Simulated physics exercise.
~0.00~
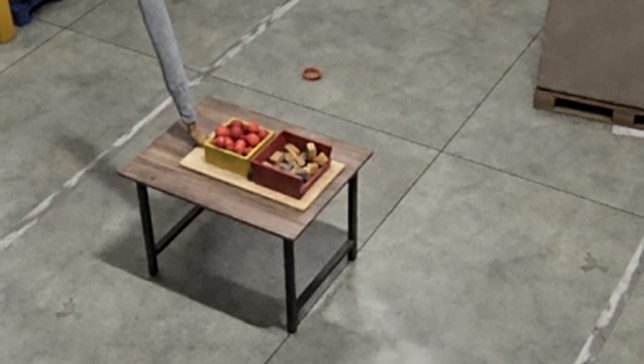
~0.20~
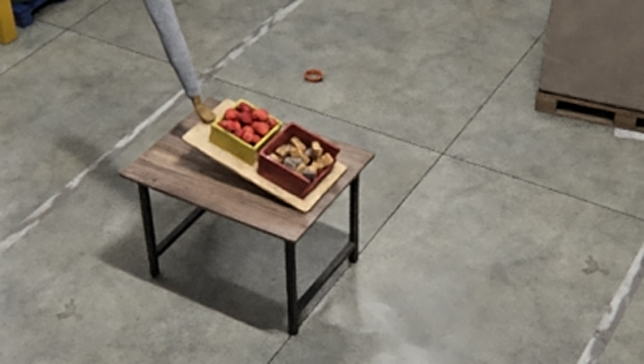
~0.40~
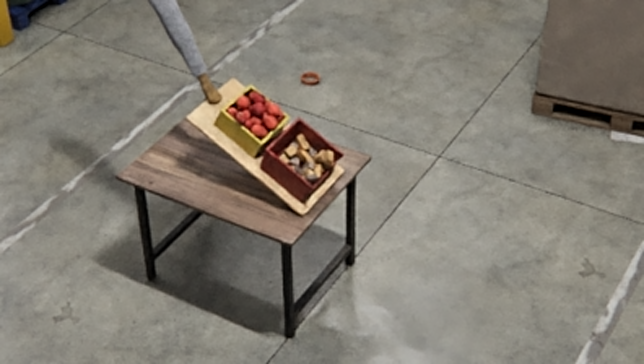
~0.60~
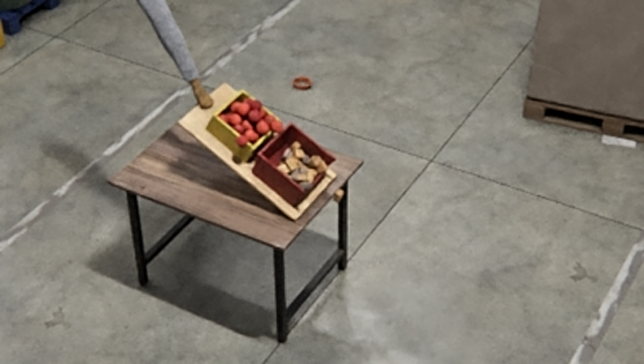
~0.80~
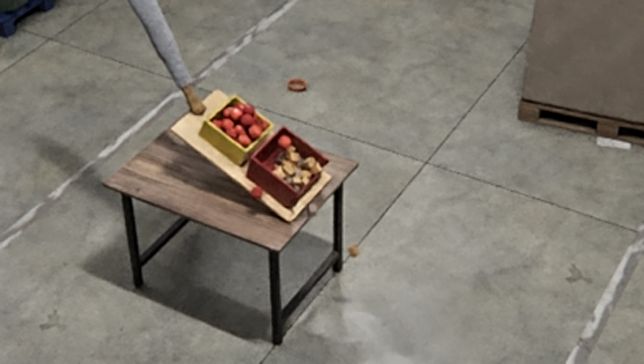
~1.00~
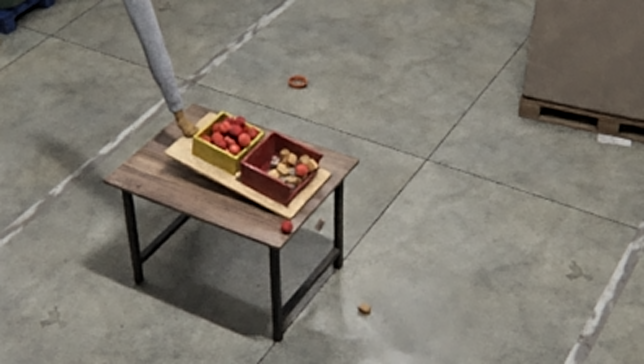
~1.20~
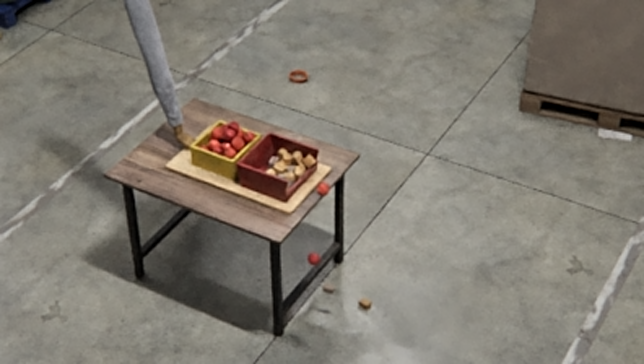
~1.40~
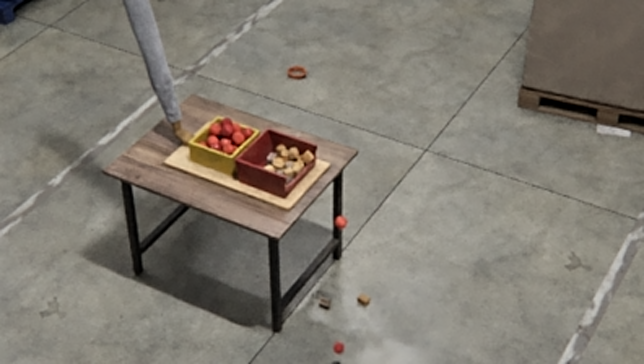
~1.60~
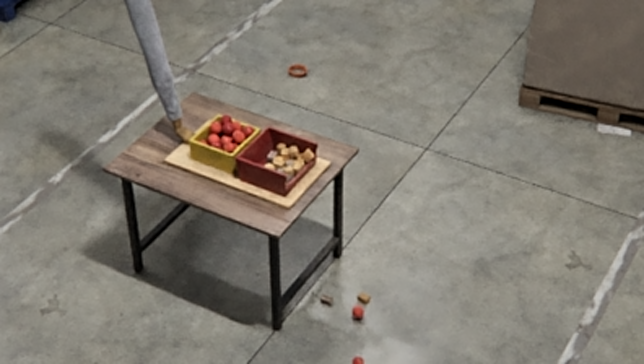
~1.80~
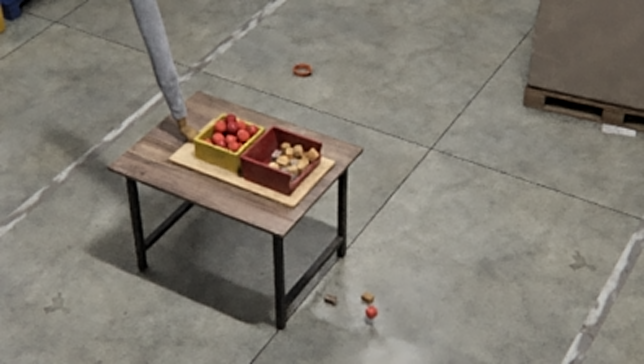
A grey-sleeved arm lifted the left end of a board holding a yellow container of red balls and a red container of wooden offcuts, then lowered it flat, and two offcuts and two balls tumbled off the table's right side onto the floor.
